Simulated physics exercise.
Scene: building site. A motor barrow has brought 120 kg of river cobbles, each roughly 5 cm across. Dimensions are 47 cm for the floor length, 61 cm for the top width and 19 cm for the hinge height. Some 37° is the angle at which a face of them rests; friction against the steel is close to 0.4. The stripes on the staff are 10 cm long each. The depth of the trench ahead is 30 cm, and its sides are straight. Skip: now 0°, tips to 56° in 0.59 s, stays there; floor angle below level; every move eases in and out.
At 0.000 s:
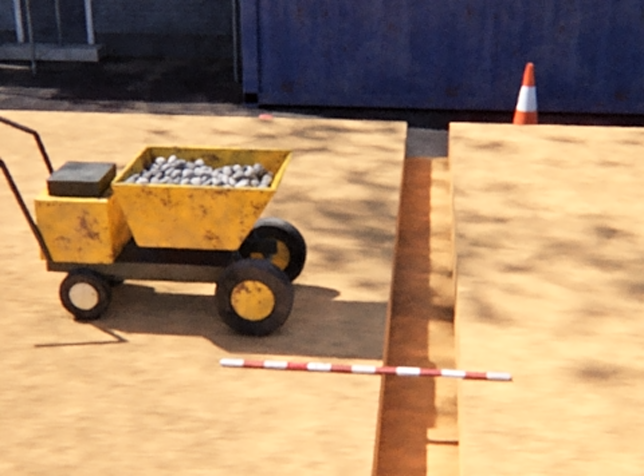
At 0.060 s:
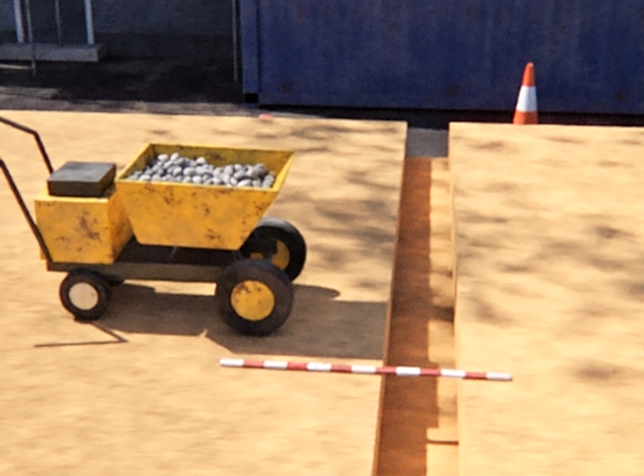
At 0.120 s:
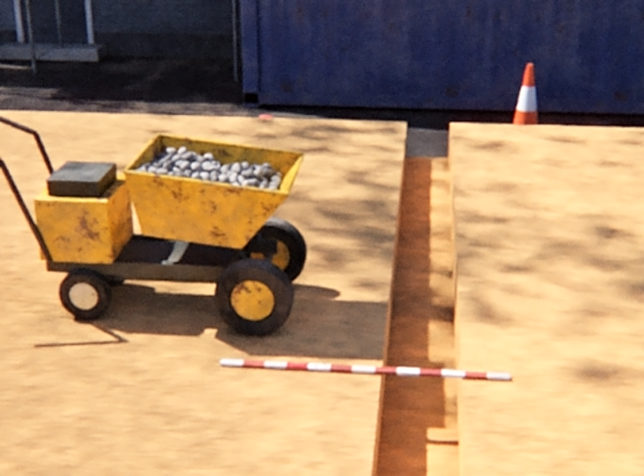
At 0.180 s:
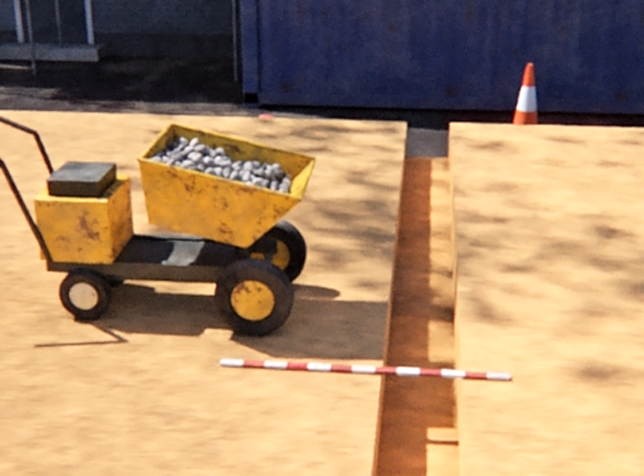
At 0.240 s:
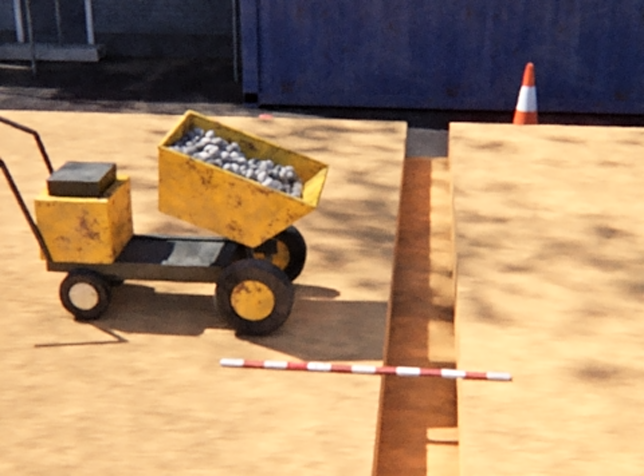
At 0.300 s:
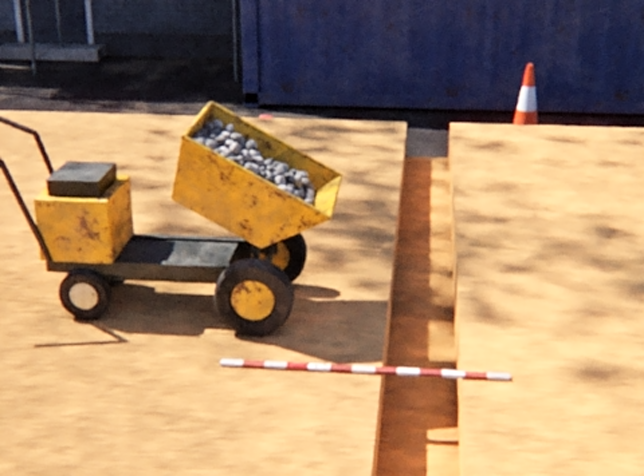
The yellow skip of a small motor barrow, loaded with grey cobbles, sat level at first, then tilted steadily forward to the right, its back end rising high while the wheels stayed still beside a trench.
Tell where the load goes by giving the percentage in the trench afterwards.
About 37 per cent of the load is in the trench.
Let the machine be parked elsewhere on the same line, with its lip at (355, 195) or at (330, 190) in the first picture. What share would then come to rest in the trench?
5 % and 20 %.
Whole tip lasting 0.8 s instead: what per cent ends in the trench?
Close to 35 per cent then.
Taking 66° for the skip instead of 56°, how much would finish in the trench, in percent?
In that case near 70 per cent.
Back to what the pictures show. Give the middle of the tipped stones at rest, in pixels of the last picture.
Roughly at (432, 358).
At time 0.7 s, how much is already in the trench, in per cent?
Roughly 0 percent of the load.
After 0.4 s the floor is at 47°; 100 % in the skip; the foremost stones are at (335, 228).
After 0.7 s the floor is at 56°; 96 % in the skip, 2 % short of the trench, 2 % in the trench; the foremost stones are at (402, 258).
After 1.0 s the floor is at 56°; 64 % in the skip, 3 % short of the trench, 27 % in the trench, 6 % past the trench; the foremost stones are at (520, 319).
After 3.0 s the floor is at 56°; 55 % in the skip, 1 % short of the trench, 37 % in the trench, 7 % past the trench; the foremost stones are at (643, 309).
